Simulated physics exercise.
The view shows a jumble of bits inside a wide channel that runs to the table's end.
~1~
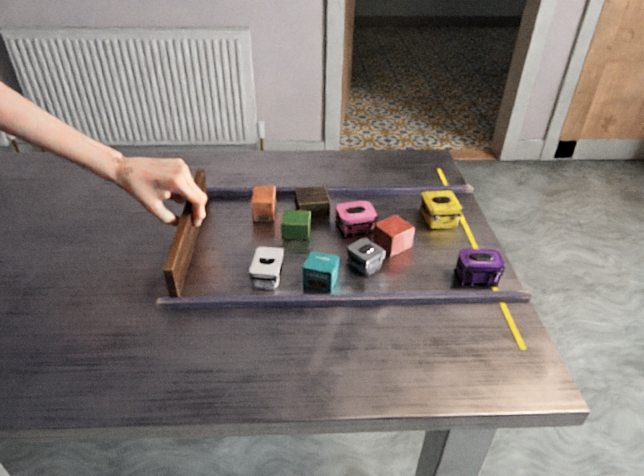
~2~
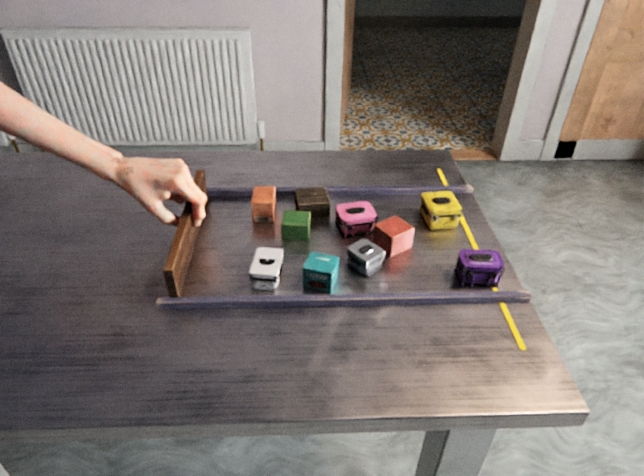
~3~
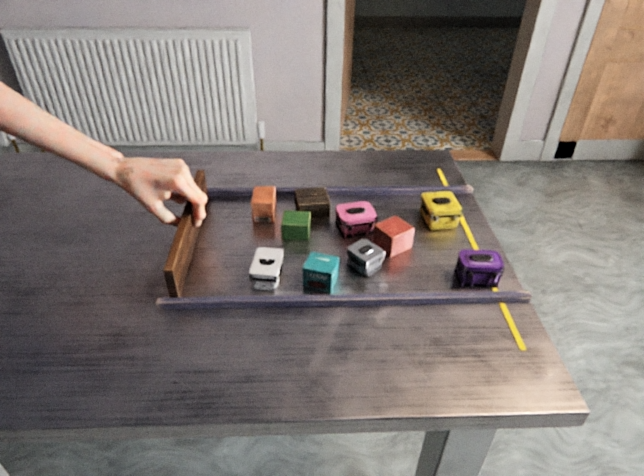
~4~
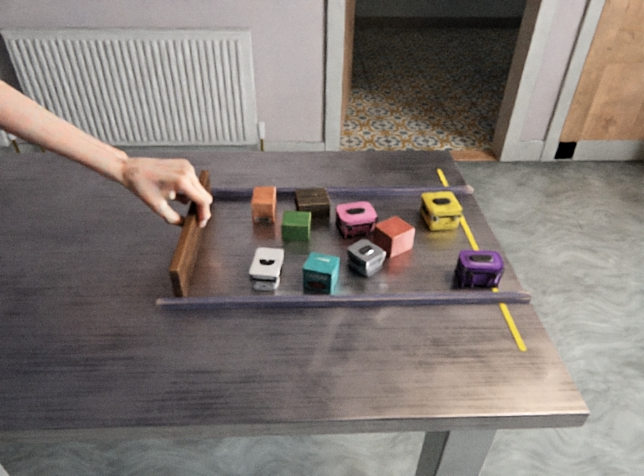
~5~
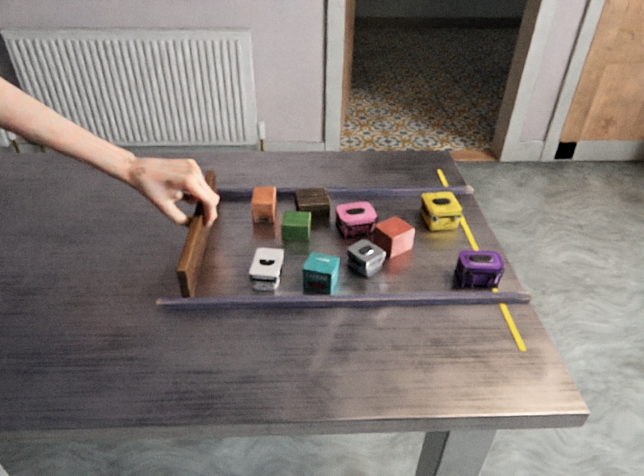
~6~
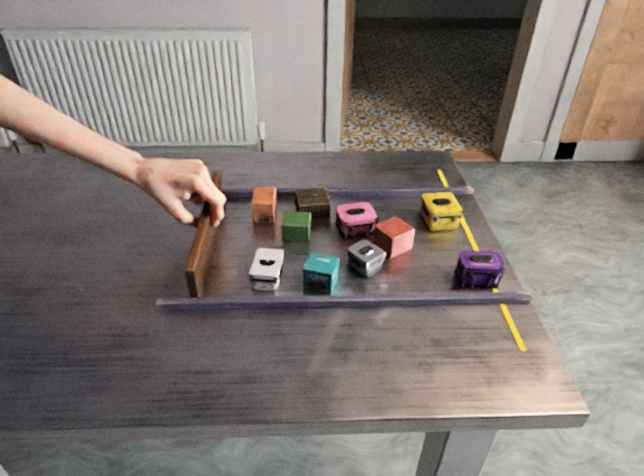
The clip opens with a hand holding a wooden board upright at the left of a wide channel on a table, with colourful blocks and small cases scattered to its right. The board stays almost still at first, then the hand slides it slightly right, while the blocks and cases remain in place.
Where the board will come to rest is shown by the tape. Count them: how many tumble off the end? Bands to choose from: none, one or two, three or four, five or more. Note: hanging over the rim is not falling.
Final answer: Five or more.
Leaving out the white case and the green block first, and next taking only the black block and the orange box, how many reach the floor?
The number fallen is 3, and in the other try 5.
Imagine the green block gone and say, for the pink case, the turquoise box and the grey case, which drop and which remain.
So: The pink case does not drop, the turquoise box goes down, the grey case goes down.
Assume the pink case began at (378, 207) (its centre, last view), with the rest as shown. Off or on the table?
In that case the pink case drops away.
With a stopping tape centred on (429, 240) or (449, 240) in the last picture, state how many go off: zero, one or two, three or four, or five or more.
The first spot would give one to two falling and the second either one or two.
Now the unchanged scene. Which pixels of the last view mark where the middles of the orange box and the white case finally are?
The orange box ends at (470, 202) and the white case at (502, 267).
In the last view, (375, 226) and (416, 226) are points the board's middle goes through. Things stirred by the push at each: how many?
Counts: 9 and 10.
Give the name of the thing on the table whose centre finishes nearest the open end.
I reckon it's the red block.
Early on, none off yet; purple case at rest near (479, 269); yellow case at rest near (440, 211); red block at rest near (393, 237).
A while later, none off yet; purple case at rest near (479, 269); yellow case at rest near (440, 211); red block travelled a little near (407, 237).
Further along, none off yet; purple case travelled about its own width near (515, 268); yellow case travelled about its own width near (492, 209); red block travelled well along near (457, 240).
Finally, the number that fall off is five or more; lost, black block, turquoise box, pink case, grey case, yellow case and purple case.
